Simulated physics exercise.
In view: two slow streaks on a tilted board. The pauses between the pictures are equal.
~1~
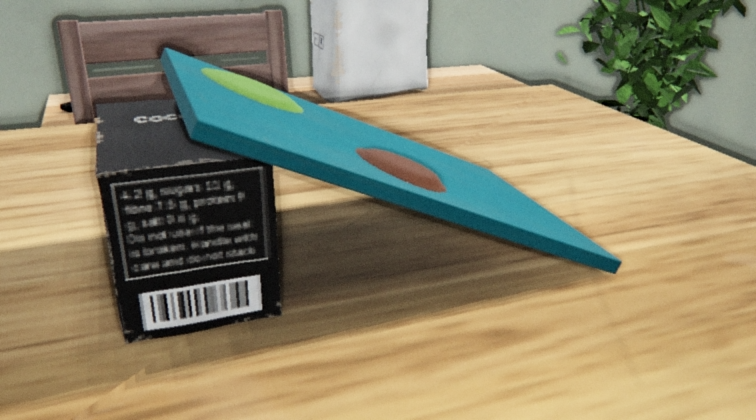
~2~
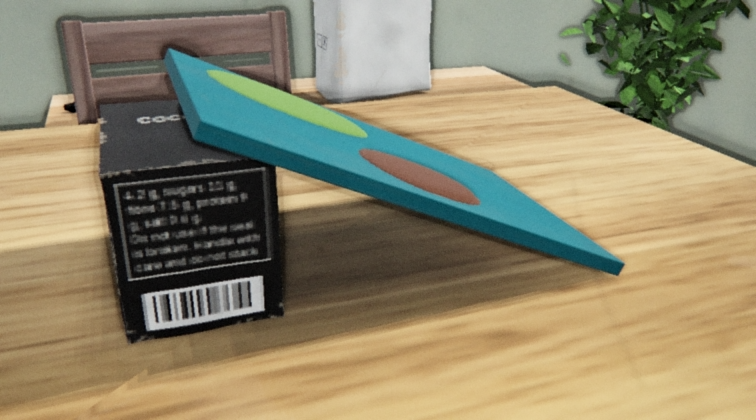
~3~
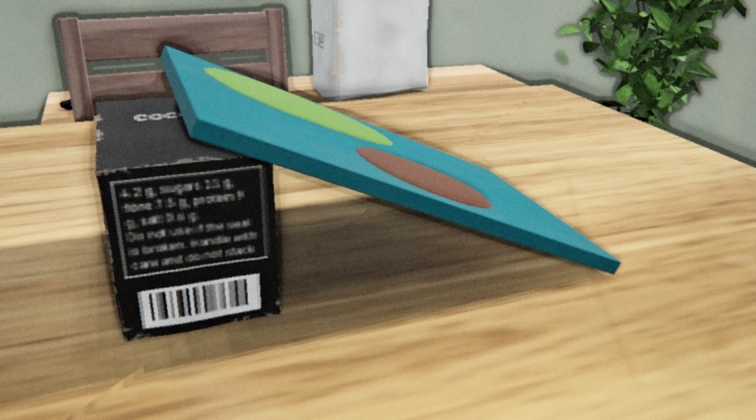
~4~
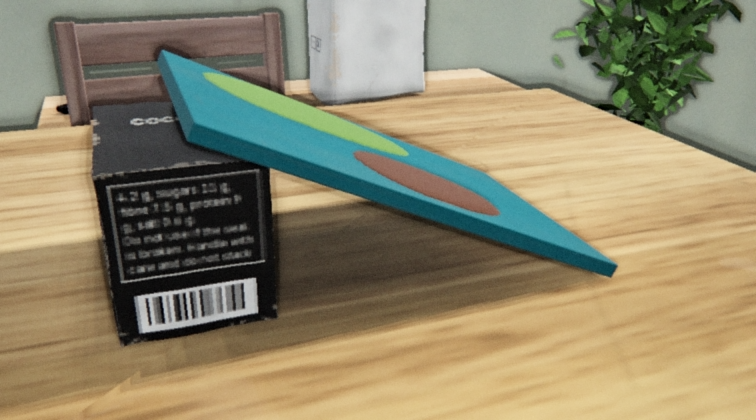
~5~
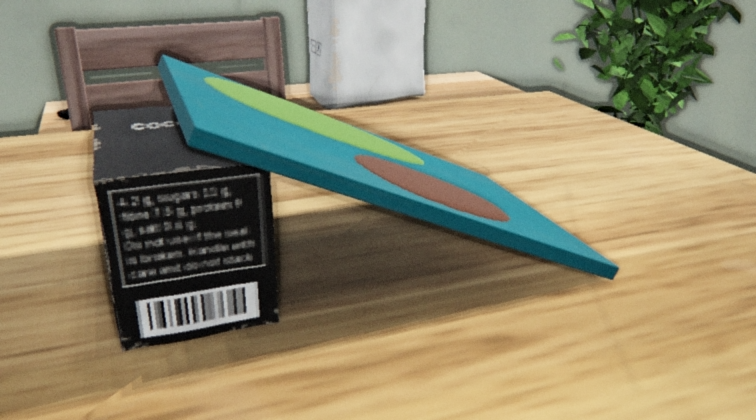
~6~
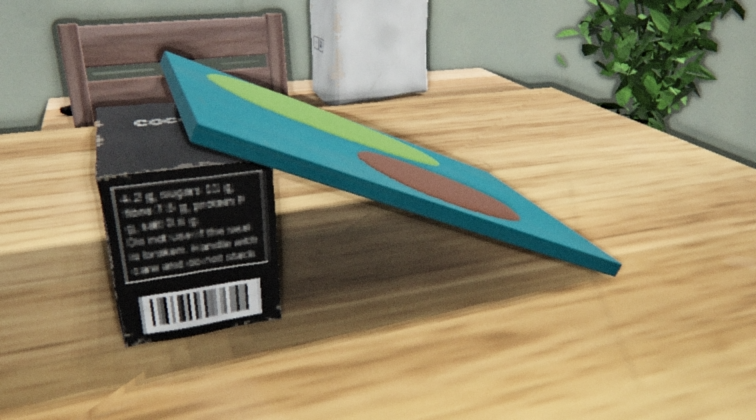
At the start, a teal board leans on a black box on a wooden table, with a green streak near its raised left end and a shorter brown one farther down. Both streaks lengthen slowly down the slope to the right, the green stretching more, while the board and box stay still.
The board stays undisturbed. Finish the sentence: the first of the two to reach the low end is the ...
... back one.
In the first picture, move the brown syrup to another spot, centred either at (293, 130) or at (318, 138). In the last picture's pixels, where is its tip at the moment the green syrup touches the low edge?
Tip, last view - start 1: (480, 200), start 2: (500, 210).
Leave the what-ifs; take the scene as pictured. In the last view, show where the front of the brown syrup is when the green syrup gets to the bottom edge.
The tip is near (561, 226) in the last view.
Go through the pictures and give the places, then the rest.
In the first frame, tip of the brown syrup half way down; tip of the green syrup (287, 102) a quarter of the way down.
In the second frame, tip of the brown syrup (465, 190) three quarters of the way down; tip of the green syrup half way down.
In the third frame, tip of the brown syrup three quarters of the way down; tip of the green syrup (378, 134) half way down.
In the fourth frame, tip of the brown syrup (485, 202) three quarters of the way down; tip of the green syrup half way down.
In the fifth frame, tip of the brown syrup three quarters of the way down; tip of the green syrup (413, 155) three quarters of the way down.
In the sixth frame, tip of the brown syrup (505, 207) three quarters of the way down; tip of the green syrup three quarters of the way down.
Soon after, the brown syrup is three quarters of the way down; the green syrup is three quarters of the way down.
Later, the brown syrup is close to the edge; the green syrup is close to the edge.
In the end, the brown syrup is close to the edge; the green syrup is at the low edge.
